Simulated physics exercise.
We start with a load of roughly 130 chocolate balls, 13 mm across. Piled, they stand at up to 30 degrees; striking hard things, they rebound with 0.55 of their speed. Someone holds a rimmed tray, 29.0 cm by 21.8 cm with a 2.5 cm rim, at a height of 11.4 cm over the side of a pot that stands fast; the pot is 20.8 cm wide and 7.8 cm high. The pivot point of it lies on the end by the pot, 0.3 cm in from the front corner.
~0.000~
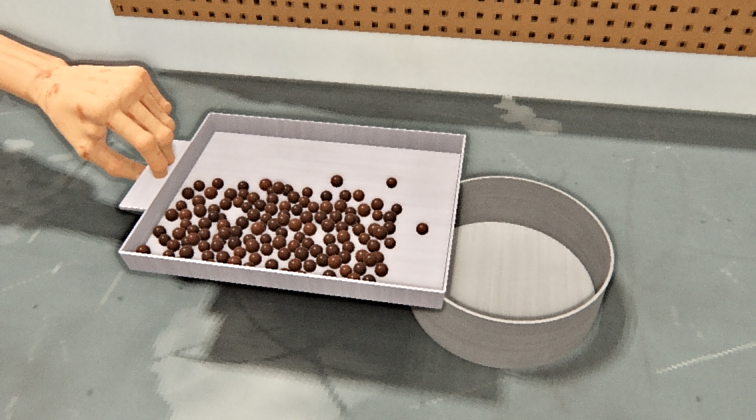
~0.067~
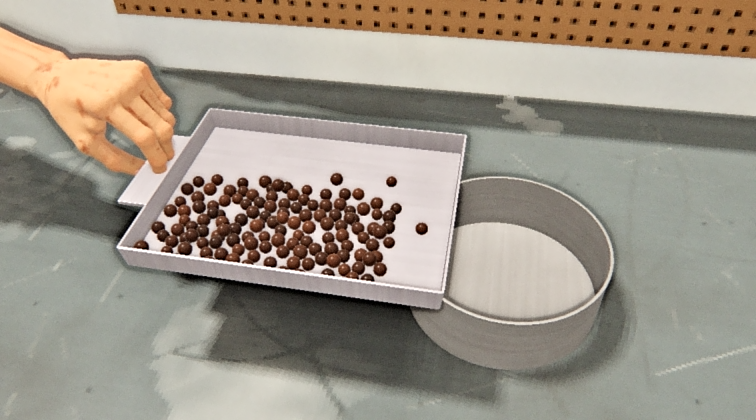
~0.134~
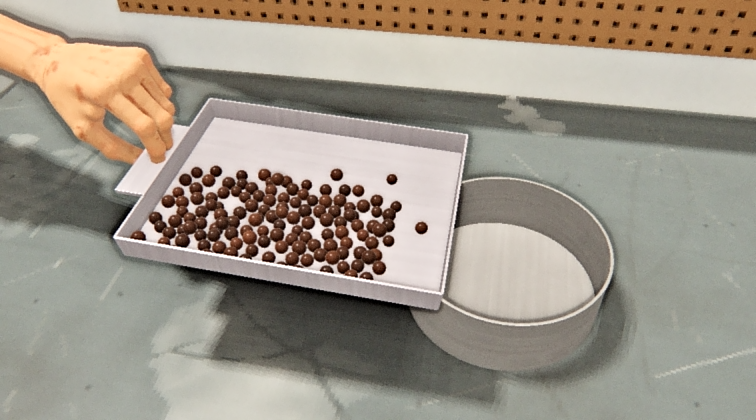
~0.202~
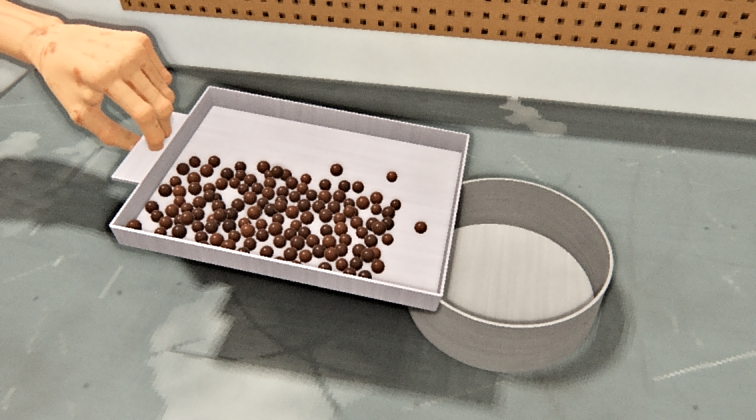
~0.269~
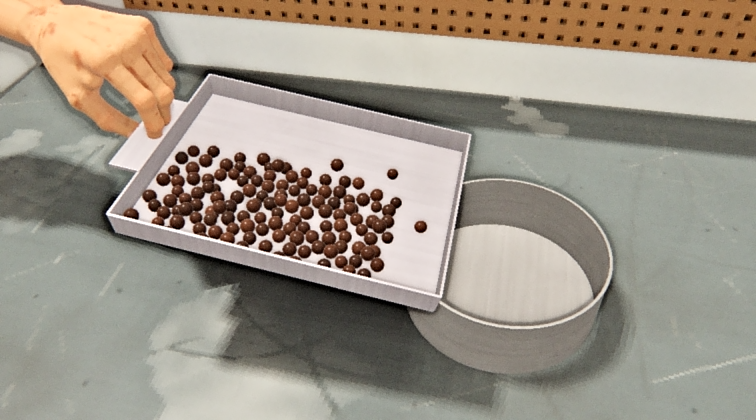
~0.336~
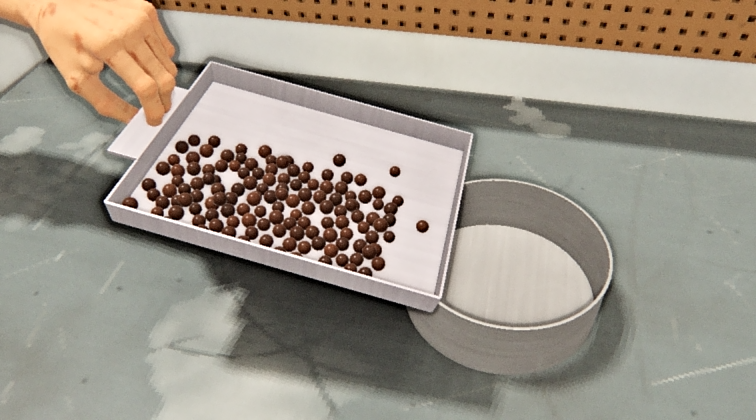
A hand raises the left end of a tray of brown balls beside a round pot.
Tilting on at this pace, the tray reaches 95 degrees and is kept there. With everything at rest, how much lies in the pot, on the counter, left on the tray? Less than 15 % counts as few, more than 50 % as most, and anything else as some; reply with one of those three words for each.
Here it is: Pot: Most, counter: Some, left on the tray: Few.
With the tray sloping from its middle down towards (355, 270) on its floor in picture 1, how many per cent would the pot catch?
Some 0 per cent.
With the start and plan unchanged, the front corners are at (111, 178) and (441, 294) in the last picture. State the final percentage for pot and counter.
In the pot: 95 per cent; on the counter: 5 per cent.
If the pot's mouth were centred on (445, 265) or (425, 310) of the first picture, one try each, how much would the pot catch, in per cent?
Near 70 and 65 percent, one try each.
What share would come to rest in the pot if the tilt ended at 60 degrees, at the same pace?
That would be around 0 percent.
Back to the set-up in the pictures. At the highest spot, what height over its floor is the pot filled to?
Roughly 2.5 cm.
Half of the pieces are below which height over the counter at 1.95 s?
The halfway line is at about 18 cm.
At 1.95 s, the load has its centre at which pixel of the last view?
Estimated centre of load: Around (445, 207).
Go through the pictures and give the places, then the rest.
The first picture shows tray tilt 0 degrees, front corners at (123, 250) and (442, 290); middle of the pieces at (282, 233); pot at (508, 241).
The second picture shows tray tilt 1 degrees, front corners at (121, 246) and (440, 290); middle of the pieces at (281, 231).
The third picture shows tray tilt 3 degrees, front corners at (118, 236) and (440, 291); middle of the pieces at (280, 226).
The fourth picture shows tray tilt 6 degrees, front corners at (114, 224) and (439, 293), lowest corner right front; middle of the pieces at (278, 220).
The fifth picture shows tray tilt 8 degrees, front corners at (111, 213) and (438, 294), lowest corner right front; middle of the pieces at (278, 214).
The sixth picture shows tray tilt 11 degrees, front corners at (109, 201) and (438, 295), lowest corner right front; middle of the pieces at (278, 208); pot at (506, 245). Its pace works out near 40 degrees a second.
After 1.30 s, tilt 50 degrees; the tray holds 100 %, the pot 0 %.
After 1.95 s, tilt 76 degrees; the tray holds 100 %, the pot 0 %.
Then, at 2.64 s, tilt 95 degrees; the tray holds 25 %, the pot 45 %.
In the end, at 3.7 s, pot 65 %, counter 35 %, tray 0 %.
